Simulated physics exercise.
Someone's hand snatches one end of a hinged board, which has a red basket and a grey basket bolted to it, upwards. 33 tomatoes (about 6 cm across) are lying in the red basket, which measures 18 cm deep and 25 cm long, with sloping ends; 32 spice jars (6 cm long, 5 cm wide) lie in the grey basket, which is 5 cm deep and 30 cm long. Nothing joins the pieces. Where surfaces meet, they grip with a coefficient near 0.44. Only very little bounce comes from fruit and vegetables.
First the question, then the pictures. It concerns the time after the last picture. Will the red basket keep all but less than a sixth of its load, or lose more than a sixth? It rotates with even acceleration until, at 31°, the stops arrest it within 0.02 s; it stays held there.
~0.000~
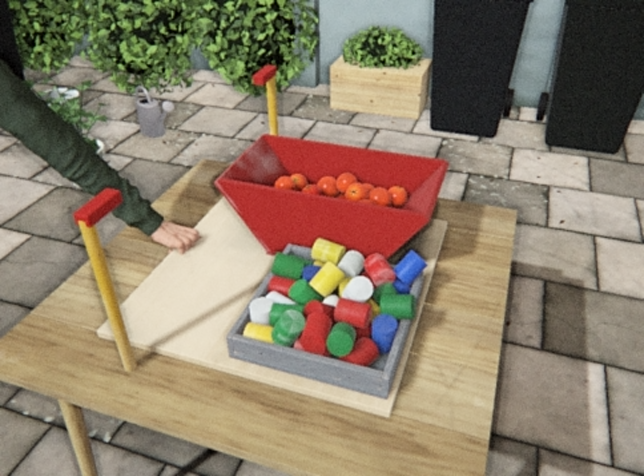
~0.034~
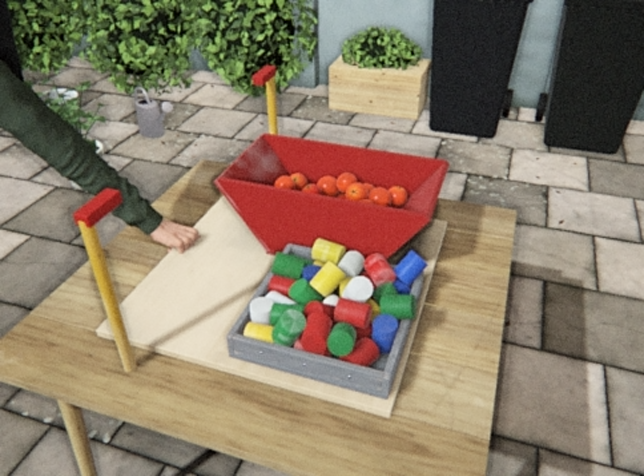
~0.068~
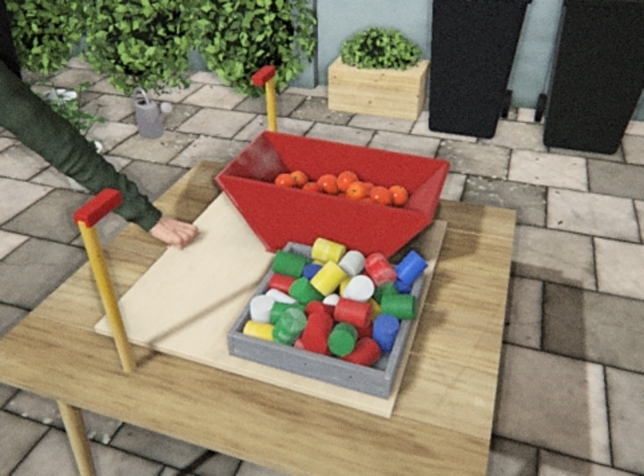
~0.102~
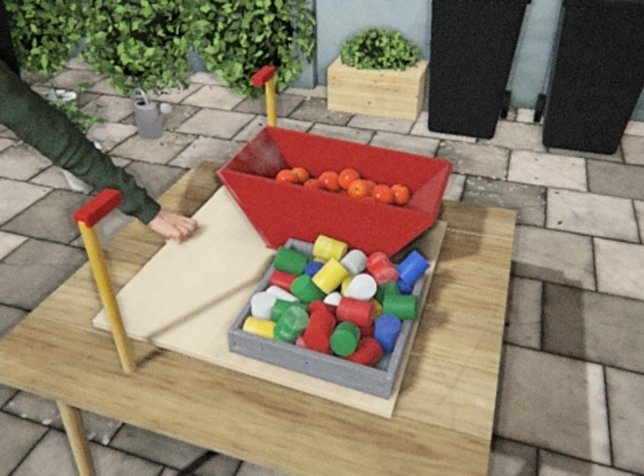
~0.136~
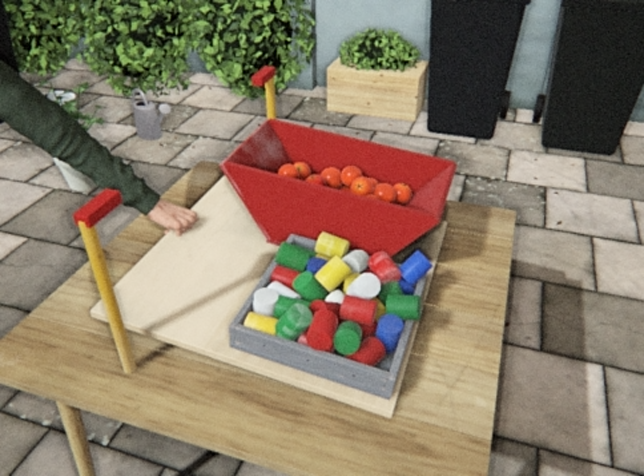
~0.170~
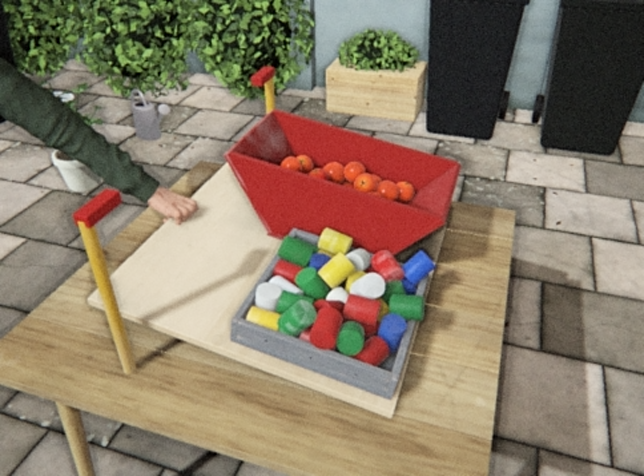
It will keep all but less than a sixth.
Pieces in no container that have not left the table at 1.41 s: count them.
Tally: Some 8.
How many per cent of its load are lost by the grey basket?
Grey basket: 40%.
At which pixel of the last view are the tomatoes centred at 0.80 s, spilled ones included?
The middle is around (401, 185).
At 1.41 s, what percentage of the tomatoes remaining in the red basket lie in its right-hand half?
It works out to around 90 in a hundred.
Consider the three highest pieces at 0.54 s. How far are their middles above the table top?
On average they sit about 32 cm high.
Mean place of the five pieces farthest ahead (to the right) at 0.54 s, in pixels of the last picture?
(450, 322).
After 0.30 s, the board meets the red stops.
After 0.40 s, tilt 31°; red basket 33 in, 0 out and grey basket 30 in, 2 out.
After 0.54 s, tilt 31°; red basket 33 in, 0 out and grey basket 27 in, 5 out.
After 0.80 s, tilt 31°; red basket 33 in, 0 out and grey basket 22 in, 10 out.
Outcome (at 1.41 s), red basket 32 in, 1 out and grey basket 19 in, 13 out. Asked share, 1 of 33, 3 per cent.
